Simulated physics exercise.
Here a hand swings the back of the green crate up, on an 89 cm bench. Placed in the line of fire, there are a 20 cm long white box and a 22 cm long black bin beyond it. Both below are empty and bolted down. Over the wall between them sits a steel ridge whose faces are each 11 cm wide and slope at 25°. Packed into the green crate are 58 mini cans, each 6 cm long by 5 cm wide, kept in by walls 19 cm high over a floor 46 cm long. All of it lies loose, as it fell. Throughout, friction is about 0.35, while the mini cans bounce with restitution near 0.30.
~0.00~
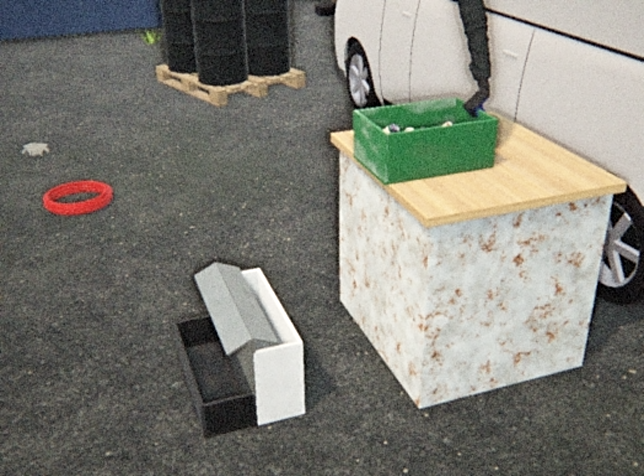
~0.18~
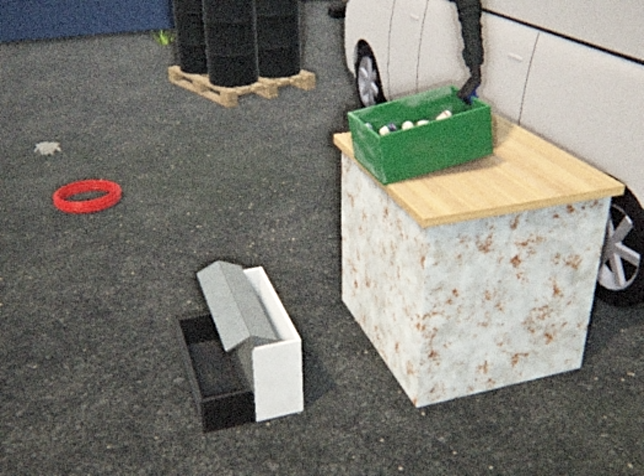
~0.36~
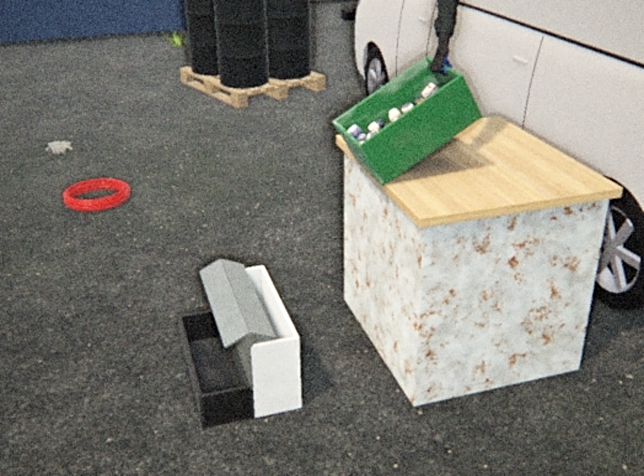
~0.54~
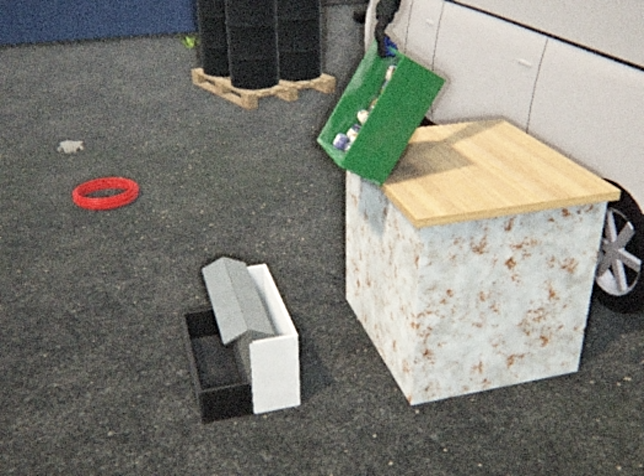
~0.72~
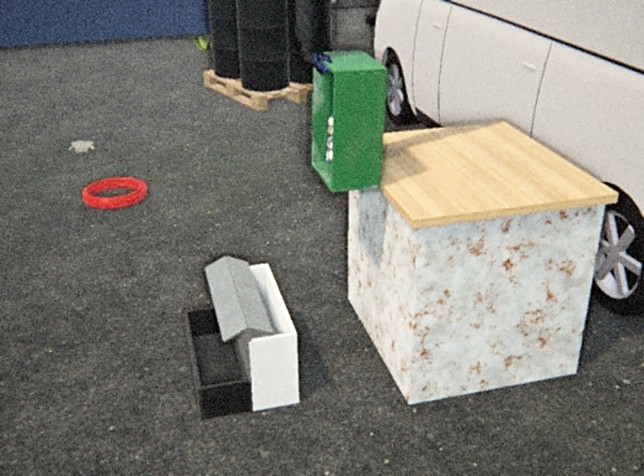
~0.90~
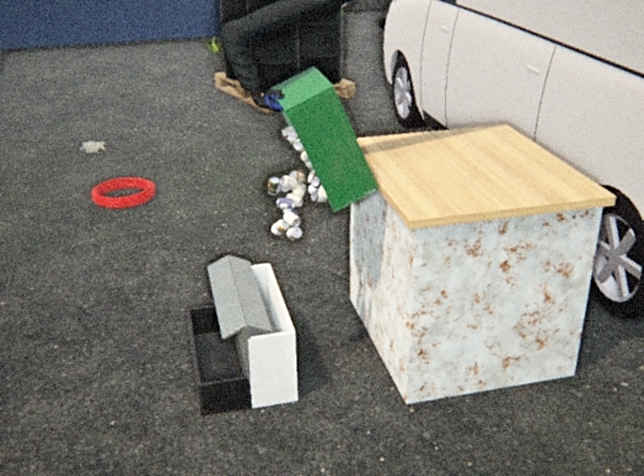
A dark-sleeved arm steadily tipped a green crate up and over the left edge of a wooden-topped block, and small pale cans poured out above a white box and black bin.
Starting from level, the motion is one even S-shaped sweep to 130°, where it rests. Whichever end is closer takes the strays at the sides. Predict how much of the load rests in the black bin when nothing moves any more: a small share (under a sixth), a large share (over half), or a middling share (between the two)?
A small share, under a sixth, ends up in the black bin.
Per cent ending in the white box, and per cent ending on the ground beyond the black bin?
35 and 10 %.
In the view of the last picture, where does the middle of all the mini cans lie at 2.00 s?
Look around pixel (282, 354).
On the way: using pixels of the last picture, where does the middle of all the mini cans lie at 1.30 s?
Somewhere around pixel (278, 291) in the last view.
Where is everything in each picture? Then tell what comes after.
In the first picture (we follow the rim corner now nearest the camera; the camera moves round a little), green crate at (389, 134); black bin at (204, 405); tilt 0°; nothing out yet.
In the second picture, green crate at (380, 136); tilt 8°.
In the third picture, green crate at (361, 144); tilt 30°.
In the fourth picture, green crate at (341, 163); tilt 58°.
In the fifth picture, green crate at (331, 188); tilt 88°.
In the sixth picture, green crate at (333, 209); black bin at (201, 384); tilt 113°; 14 out, the lowest can at (294, 233).
After 1.08 s, tilt 128°; 11 still in the green crate, 6 in the white box and 41 in the air.
After 1.30 s, tilt 130°; 15 in the white box, 6 on the ground short of the white box and 37 in the air.
After 1.60 s, tilt 130°; 21 in the white box, 27 on the ground short of the white box, 6 on the ground beyond the black bin and 4 in the air.
When it is over (at 2.00 s), 21 in the white box, 30 on the ground short of the white box and 7 on the ground beyond the black bin. Asked share, 0 of 58, 0 per cent.
